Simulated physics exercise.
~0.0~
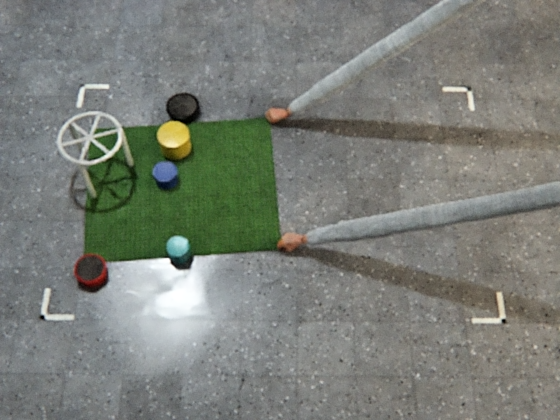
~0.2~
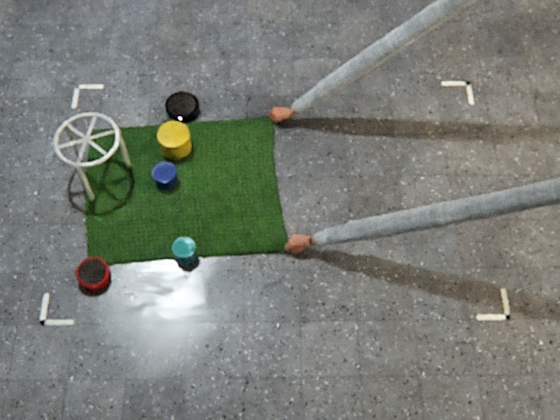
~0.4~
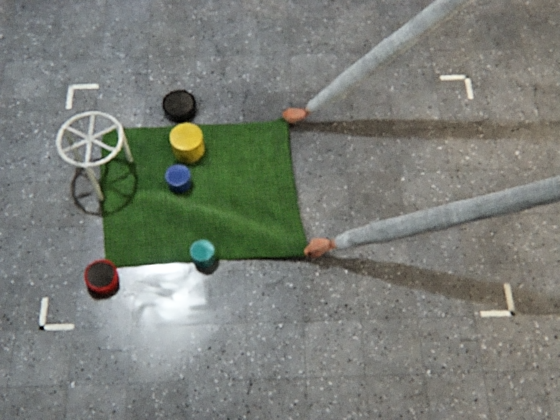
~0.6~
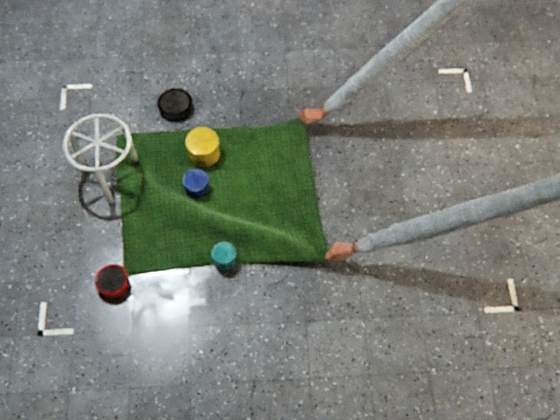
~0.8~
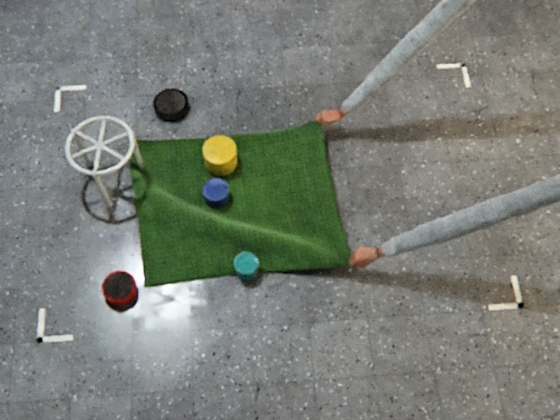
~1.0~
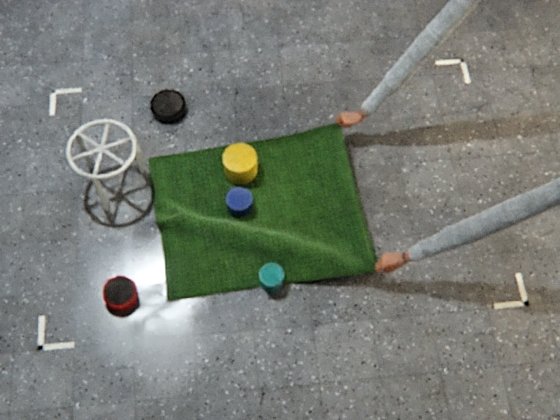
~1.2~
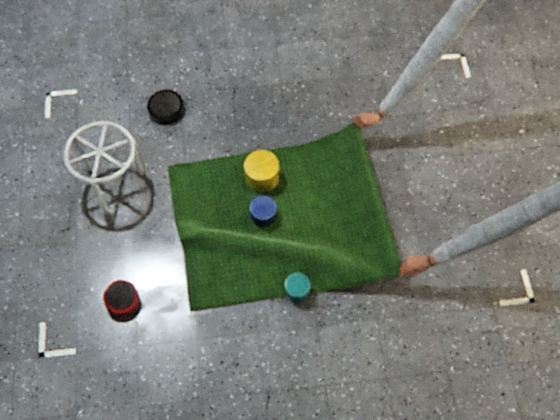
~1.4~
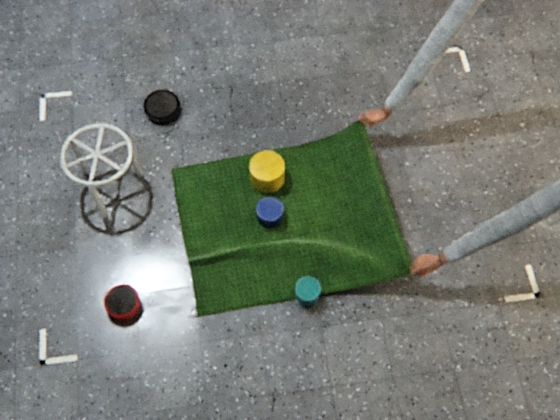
A green mat was pulled to the right by two hands across a speckled gray floor, carrying the yellow, blue and teal tubs along, while the red pot shifted slightly before being left behind with the white stool and black pot, off the mat.
